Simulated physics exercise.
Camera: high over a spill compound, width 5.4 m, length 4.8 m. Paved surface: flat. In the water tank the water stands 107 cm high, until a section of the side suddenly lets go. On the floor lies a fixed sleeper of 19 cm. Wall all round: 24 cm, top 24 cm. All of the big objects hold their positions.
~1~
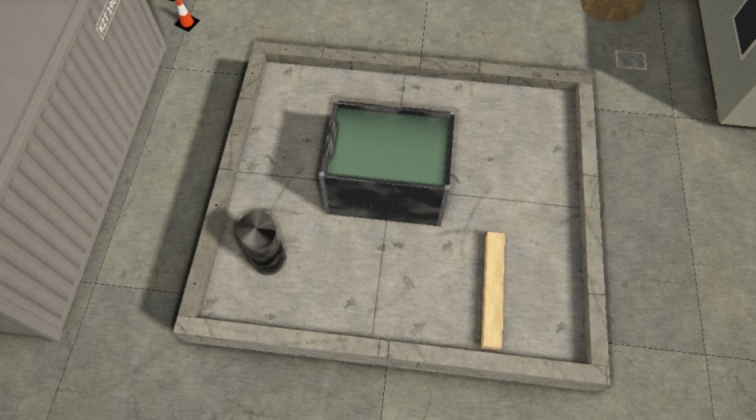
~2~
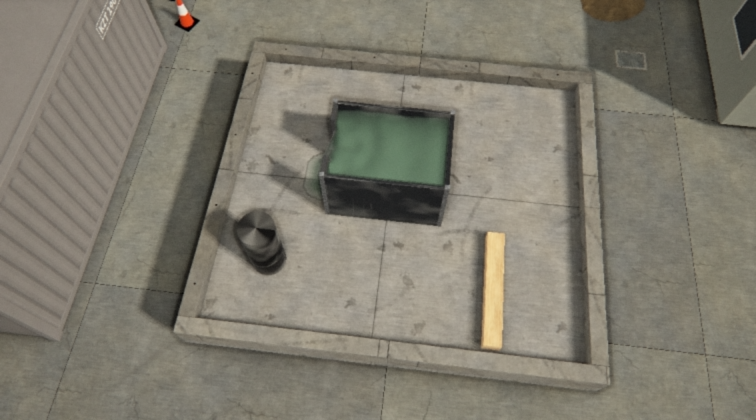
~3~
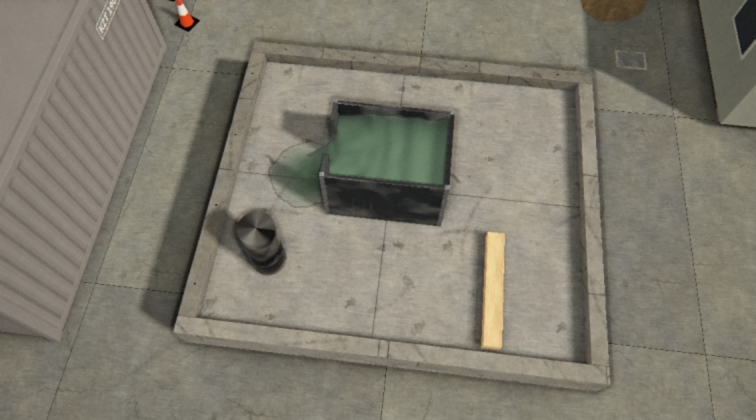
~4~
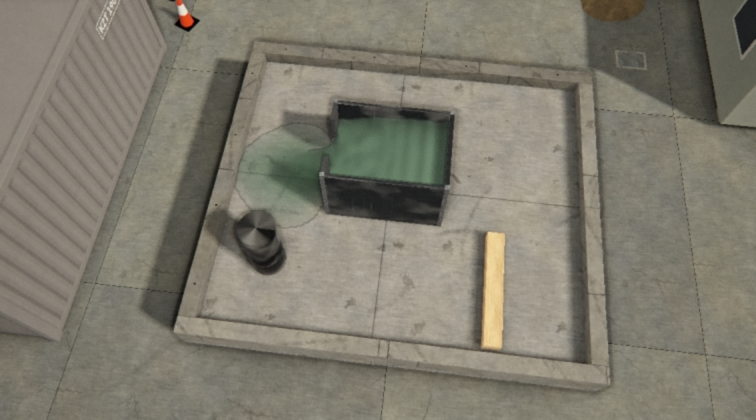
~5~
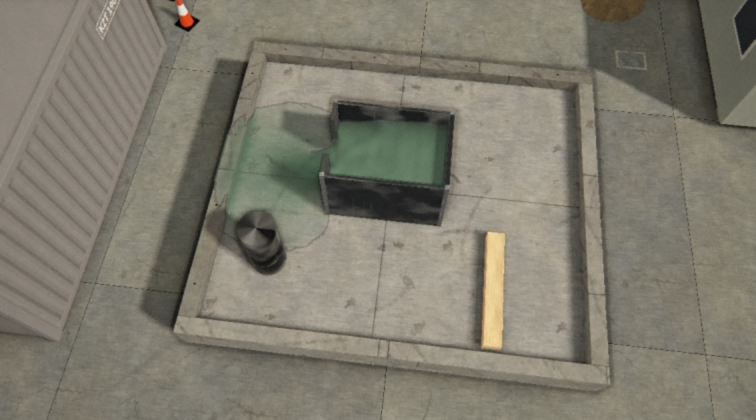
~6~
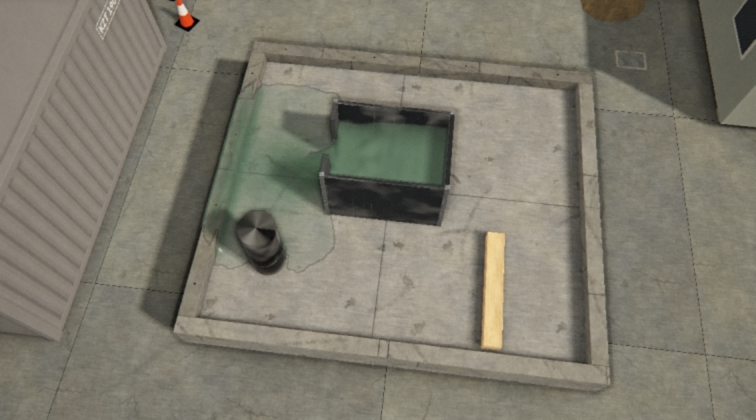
Green water pouring from the left side of an open tank and spreading across a walled paved compound, around a dark cylinder.
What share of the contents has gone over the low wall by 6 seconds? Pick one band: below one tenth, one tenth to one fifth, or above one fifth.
One tenth to one fifth.
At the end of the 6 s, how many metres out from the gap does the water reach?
Roughly 4.4 metres out.
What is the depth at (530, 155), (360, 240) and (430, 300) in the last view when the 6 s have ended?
Listed order: 8 / 5 / 9 cm.
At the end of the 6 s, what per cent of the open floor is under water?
95 %.
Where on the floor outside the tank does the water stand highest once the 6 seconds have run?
That would be near pixel (566, 127).
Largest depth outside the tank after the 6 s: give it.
Up to near 17 cm.
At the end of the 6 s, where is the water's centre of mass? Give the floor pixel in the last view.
Its balance point sits around (390, 187).
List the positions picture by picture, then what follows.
The first frame shows the water tank at (389, 146) is whole and still, 107 cm deep.
In the second frame, the front is at (313, 163), 0.5 m from the gap at (334, 163); 0.2 m2 of floor is under water; 107 cm left at the back of the water tank.
In the third frame, water pours out at (334, 165) and has run 1.0 m, to (279, 163); deepest outside 74 cm, 102 cm at the water tank's back.
In the fourth frame, water pours out at (335, 166) and has run 1.6 m, to (244, 153); deepest outside 67 cm, 92 cm at the water tank's back.
In the fifth frame, water pours out at (335, 166) and has run 1.9 m, to (255, 114); deepest outside 66 cm, 92 cm at the water tank's back.
In the sixth frame, water pours out at (335, 167) and has run 2.2 m, to (261, 89); deepest outside 67 cm, 86 cm at the water tank's back.
A moment later water covers 25 % of the floor and is deepest (67 cm) near (238, 178); 1 % is over the wall.
Soon after water covers 30 % of the floor and is deepest (60 cm) near (329, 178); 4 % is over the wall.
Next water covers 45 % of the floor and is deepest (34 cm) near (268, 64); 15 % is over the wall.
Later on water covers 70 % of the floor and is deepest (24 cm) near (268, 64); 17 % is over the wall.
At the end water covers 80 % of the floor and is deepest (17 cm) near (566, 127); 17 % is over the wall.
